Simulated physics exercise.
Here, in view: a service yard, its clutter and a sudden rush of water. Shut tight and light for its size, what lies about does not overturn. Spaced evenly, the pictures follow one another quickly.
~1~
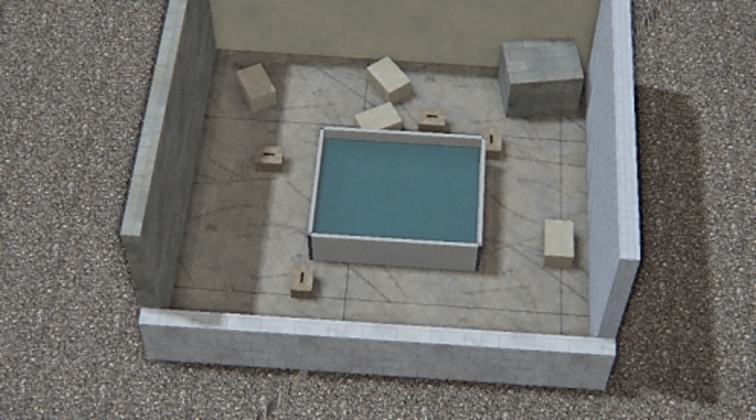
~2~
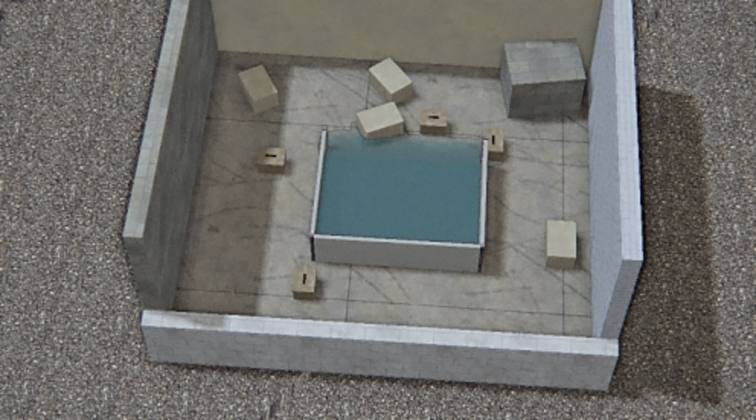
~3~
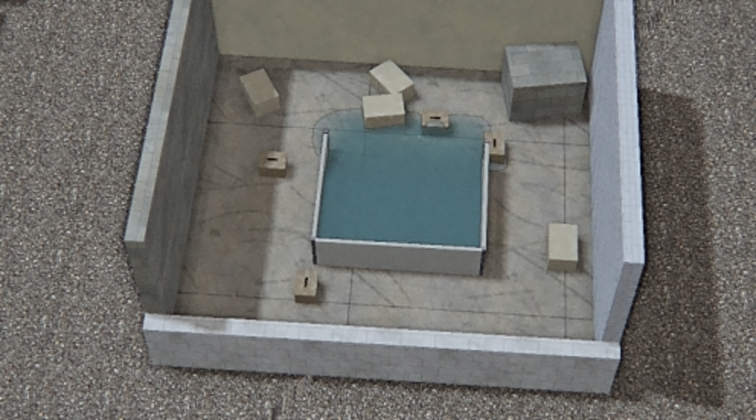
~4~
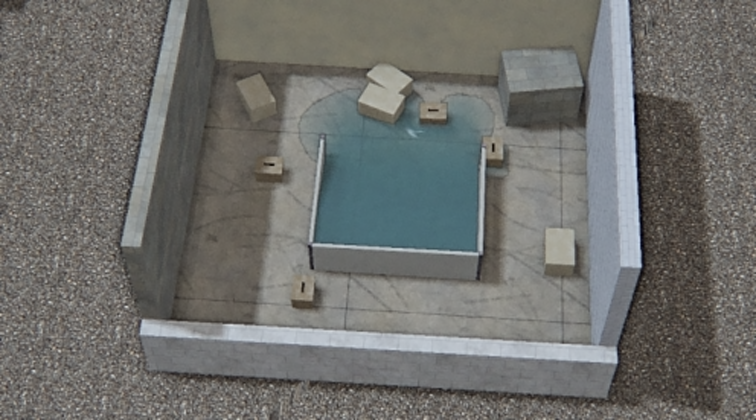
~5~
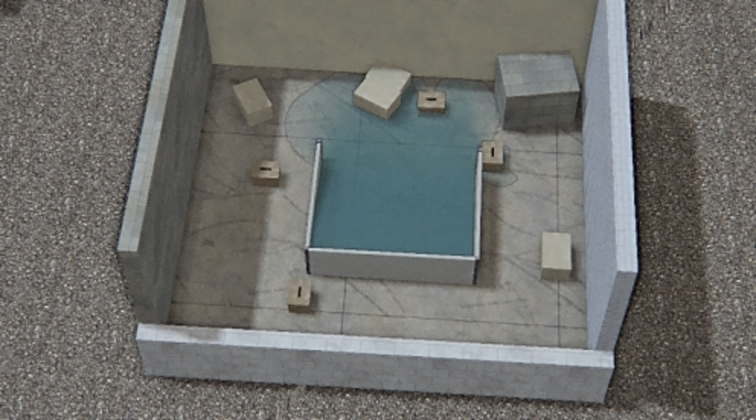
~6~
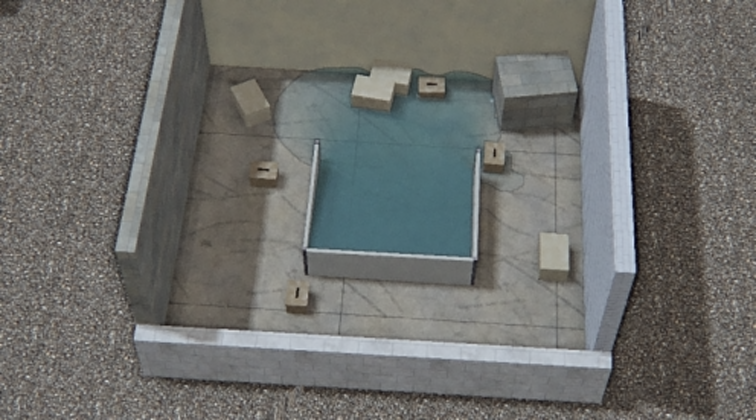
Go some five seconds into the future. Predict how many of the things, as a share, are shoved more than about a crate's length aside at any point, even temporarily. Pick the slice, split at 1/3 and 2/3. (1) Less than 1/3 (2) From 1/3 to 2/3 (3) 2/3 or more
Option 3: 2/3 or more.
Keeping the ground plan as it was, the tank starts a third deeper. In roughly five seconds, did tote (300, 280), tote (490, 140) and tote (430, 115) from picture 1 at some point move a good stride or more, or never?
Fell short, went the distance, went the distance.
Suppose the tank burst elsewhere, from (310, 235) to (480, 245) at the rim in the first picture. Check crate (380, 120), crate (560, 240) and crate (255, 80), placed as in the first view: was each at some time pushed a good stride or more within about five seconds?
Lab note - in sequence: Never that far; made it that far; made it that far.
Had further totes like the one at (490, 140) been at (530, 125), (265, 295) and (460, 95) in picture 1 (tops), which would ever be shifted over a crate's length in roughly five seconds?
First driven off, second remains in place, third driven off.
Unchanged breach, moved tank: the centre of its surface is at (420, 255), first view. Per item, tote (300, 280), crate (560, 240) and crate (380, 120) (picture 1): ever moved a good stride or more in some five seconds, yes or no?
Taking them in turn: Kept near its start; got sent well off; got sent well off.
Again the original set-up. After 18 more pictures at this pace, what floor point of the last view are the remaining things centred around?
(369, 190).
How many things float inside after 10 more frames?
3.
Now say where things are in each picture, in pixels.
A tote at (432, 117) rests on the ground; a crate at (378, 118), on the bottom; 0 of 8 have shifted, in the first picture.
A tote at (434, 118) rests on the ground; a crate at (380, 117), on the bottom, close to its start; 0 of 8 have shifted, in the second picture.
A tote at (435, 118), on the bottom, close to its start; a crate at (384, 105) rests on the ground, a stride from its start; 2 of 8 have shifted, in the third picture.
A tote at (433, 111), on the bottom, close to its start; a crate at (382, 99), on the bottom, a stride from its start; 3 of 8 have shifted, in the fourth picture.
A tote at (431, 100) rests on the ground, a stride from its start; a crate at (377, 92) floats, a stride from its start; 4 of 8 have shifted, in the fifth picture.
A tote at (432, 84) rests on the ground, a stride from its start; a crate at (373, 88), afloat, a stride from its start; 4 of 8 have shifted, in the sixth picture.
A moment on, 2 of 8 are well off their spots; 3 afloat.
Next, 2 of 8 are well off their spots; 3 afloat.
Later, 5 of 8 are well off their spots; 4 afloat.
In the end, 6 of 8 are well off their spots, and 6 have been at some point; 4 afloat.
